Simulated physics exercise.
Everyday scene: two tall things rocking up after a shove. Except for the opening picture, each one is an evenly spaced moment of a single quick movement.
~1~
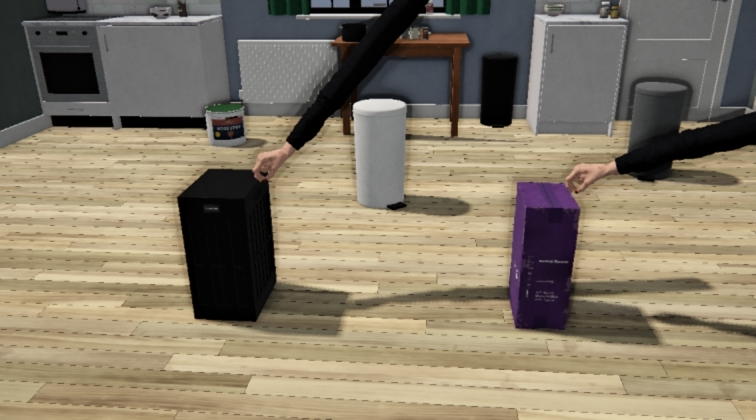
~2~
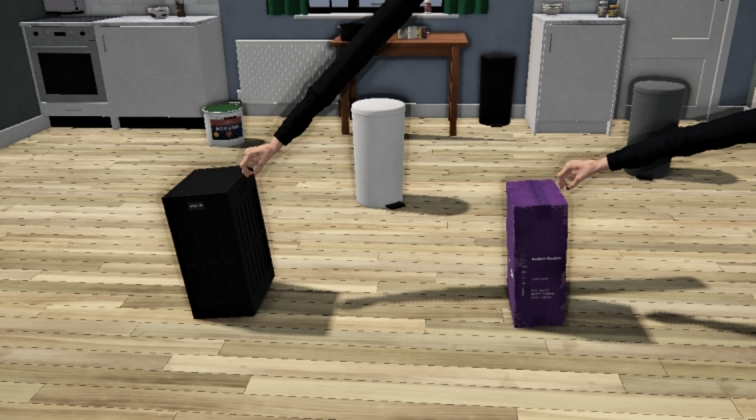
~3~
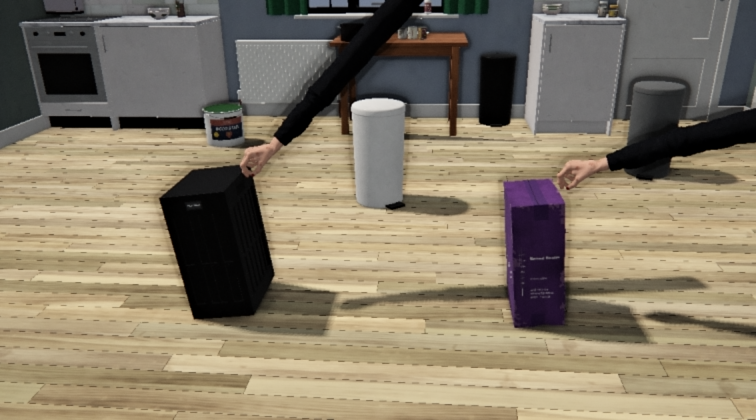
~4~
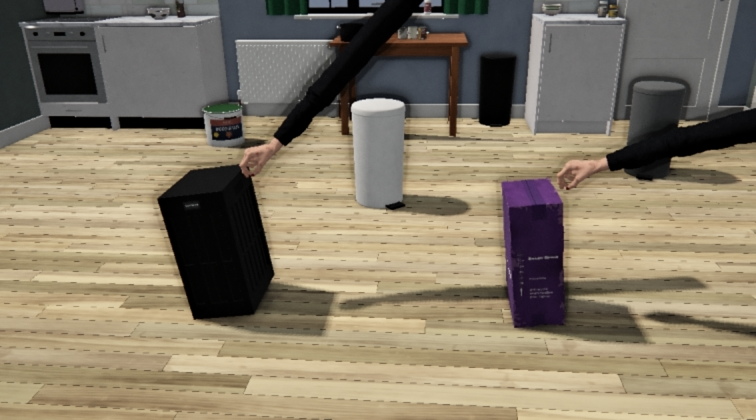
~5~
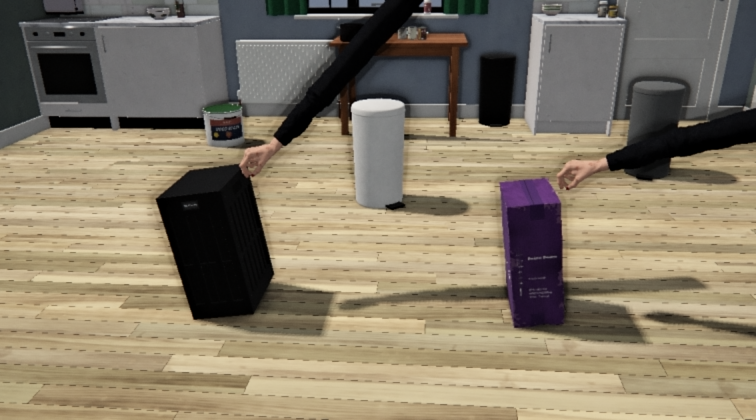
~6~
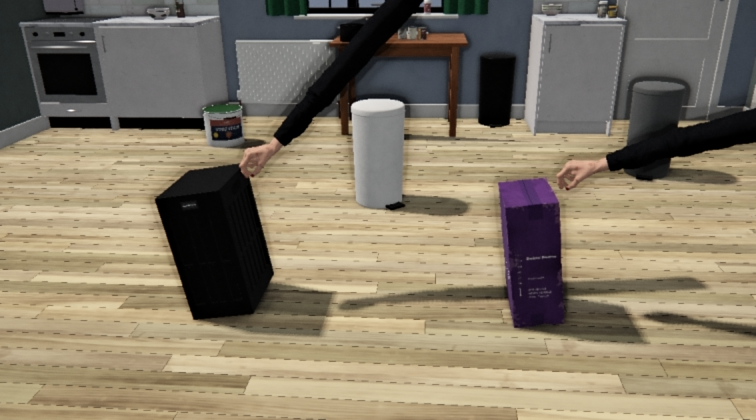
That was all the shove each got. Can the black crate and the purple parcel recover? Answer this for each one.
As I see it, the black crate won't go down; the purple parcel won't go down.
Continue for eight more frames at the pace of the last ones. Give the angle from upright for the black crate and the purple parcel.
At that point the first is 4° off upright and the second 8°.
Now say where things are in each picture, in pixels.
The first picture shows black crate (232, 243) upright; purple parcel (541, 255) upright.
The second picture shows black crate (224, 241) 6° off upright; purple parcel (535, 253) 4° off upright.
The third picture shows black crate (222, 240) 7° off upright; purple parcel (534, 252) 5° off upright.
The fourth picture shows black crate (221, 240) 8° off upright; purple parcel (532, 252) 6° off upright.
The fifth picture shows black crate (221, 240) 8° off upright; purple parcel (532, 252) 7° off upright.
The sixth picture shows black crate (220, 240) 9° off upright; purple parcel (531, 252) 8° off upright.
Then, 0.22 s on from there, black crate upright near (231, 244); purple parcel 5° off upright near (534, 253).
Then, 0.42 s on from there, black crate upright near (232, 244); purple parcel 5° off upright near (545, 253).
Then, 0.74 s on from there, black crate upright near (230, 244); purple parcel 2° off upright near (537, 254).
In the end, the black crate rocks back upright, near (230, 244); the purple parcel rocks back upright, near (540, 254).
